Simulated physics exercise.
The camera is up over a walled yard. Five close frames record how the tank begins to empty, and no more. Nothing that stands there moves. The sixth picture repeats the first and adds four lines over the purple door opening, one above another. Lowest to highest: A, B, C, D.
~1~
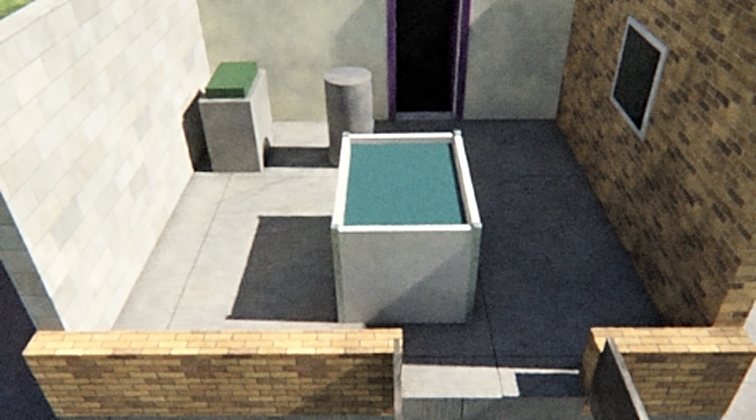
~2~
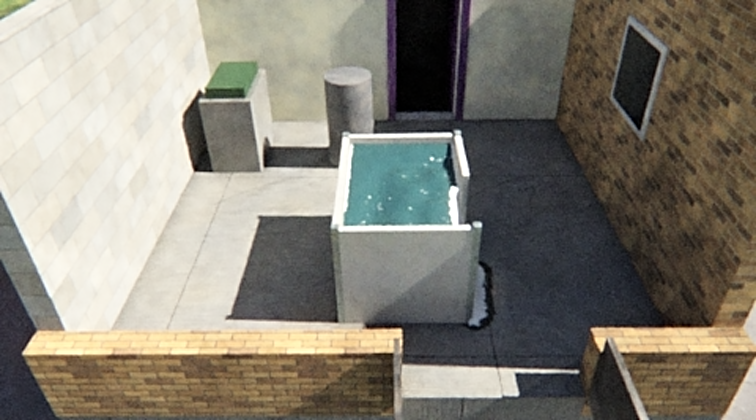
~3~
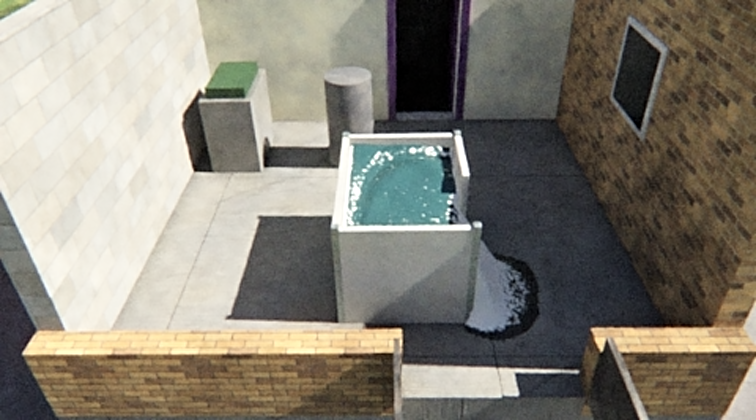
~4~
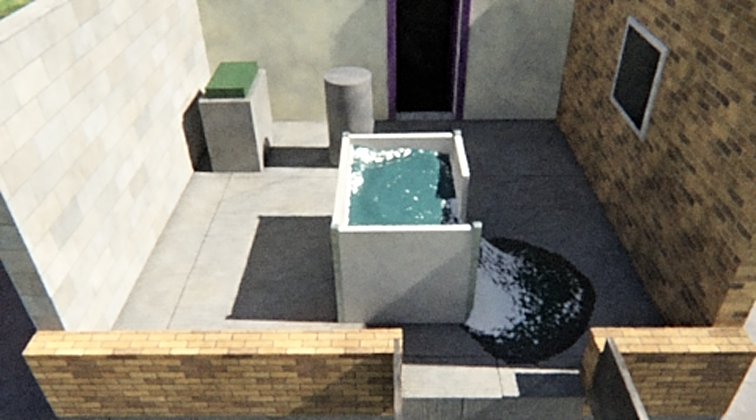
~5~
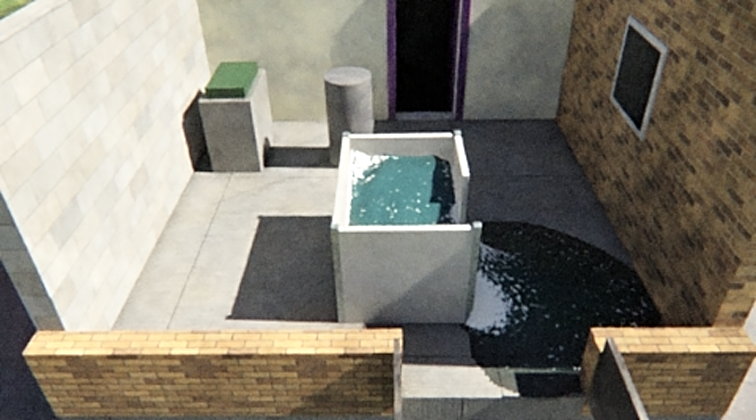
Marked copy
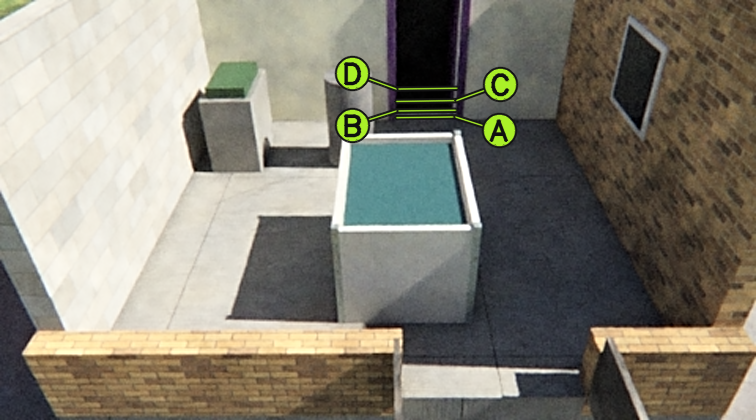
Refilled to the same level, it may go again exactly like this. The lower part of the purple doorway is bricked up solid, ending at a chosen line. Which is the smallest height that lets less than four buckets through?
Take B.
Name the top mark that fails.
That is mark A.
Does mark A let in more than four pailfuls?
Yes, it does.
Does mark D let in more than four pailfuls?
No.
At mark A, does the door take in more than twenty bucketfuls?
No, it does not.
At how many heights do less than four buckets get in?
Three of the four.
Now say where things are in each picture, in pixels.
Water in the tank at rest, its middle at (404, 183); foot of the purple doorway at (425, 120); open gate at (496, 324).
Water covers 1 % of the ground, its front hidden from here.
Water covers 3 % of the ground and shows as far out as (522, 270).
Water covers 7 % of the ground and shows as far out as (578, 277).
Water covers 14 % of the ground and shows as far out as (643, 295).
On the marked copy, A at (425, 117); B at (426, 110); C at (426, 101); D at (426, 88); from the bottom up A, B, C, D.
For mark A, about 8 bucketfuls get in.
For mark B, a splash gets over, under a bucket.
For mark C, nothing gets over.
For mark D, nothing gets over.
